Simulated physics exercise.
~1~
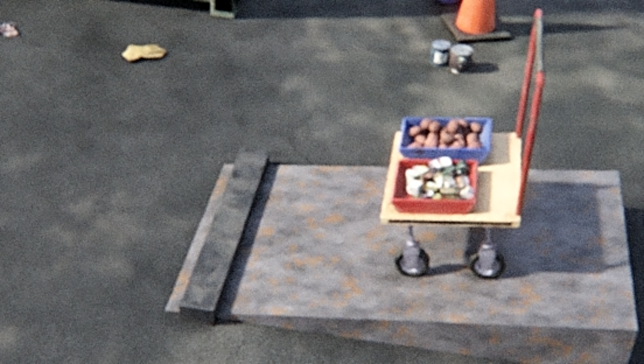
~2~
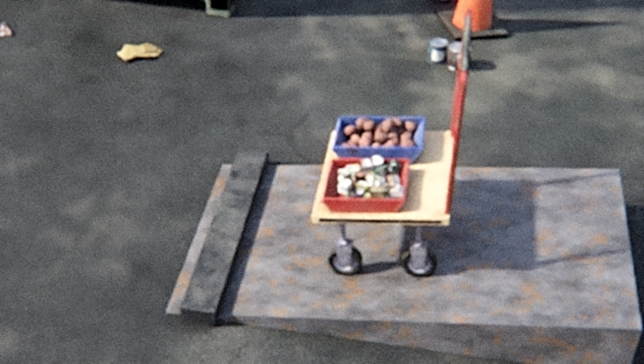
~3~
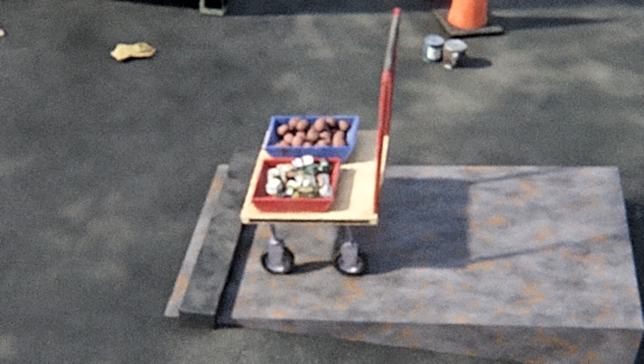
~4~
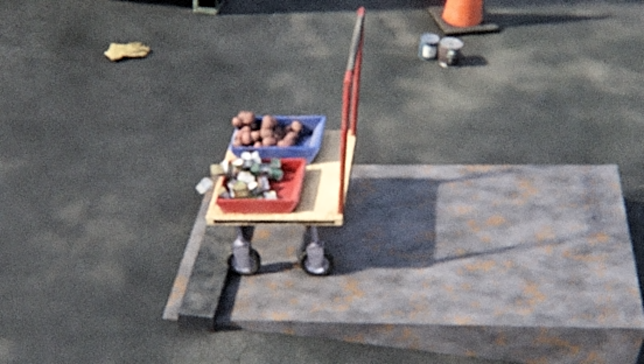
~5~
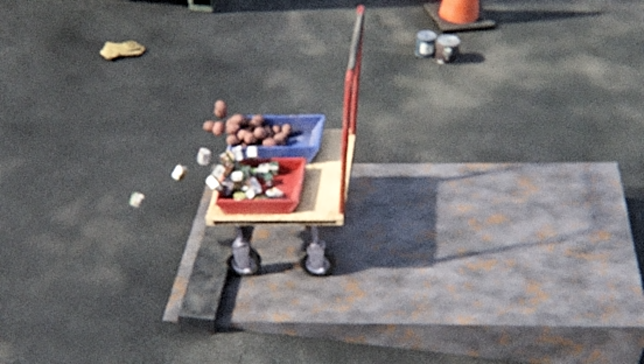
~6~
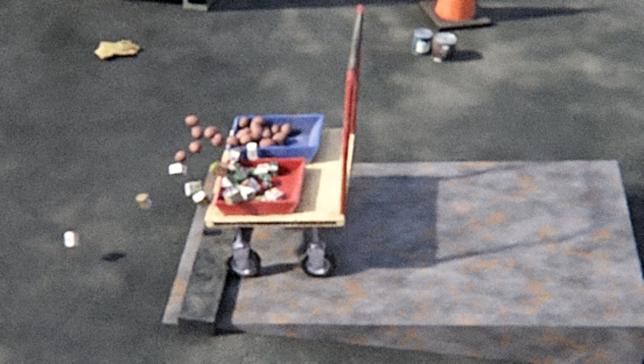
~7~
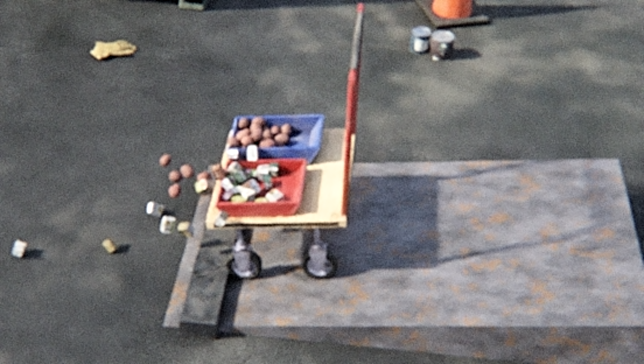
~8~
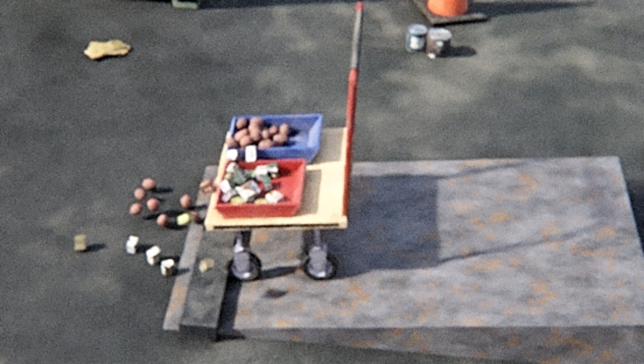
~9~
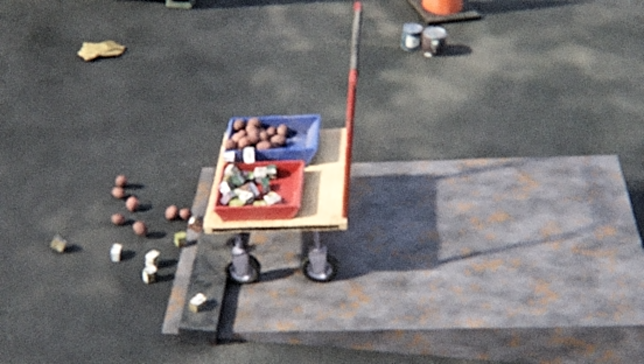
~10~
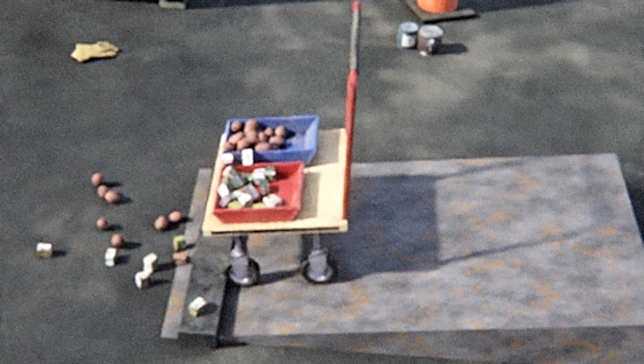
In the video, a platform trolley carrying a red tray of small cartons and a blue tray of red potatoes rolls left down a ramp and stops at a low step, where some cartons and potatoes fly out and scatter on the ground while both trays stay on the deck, still partly filled.
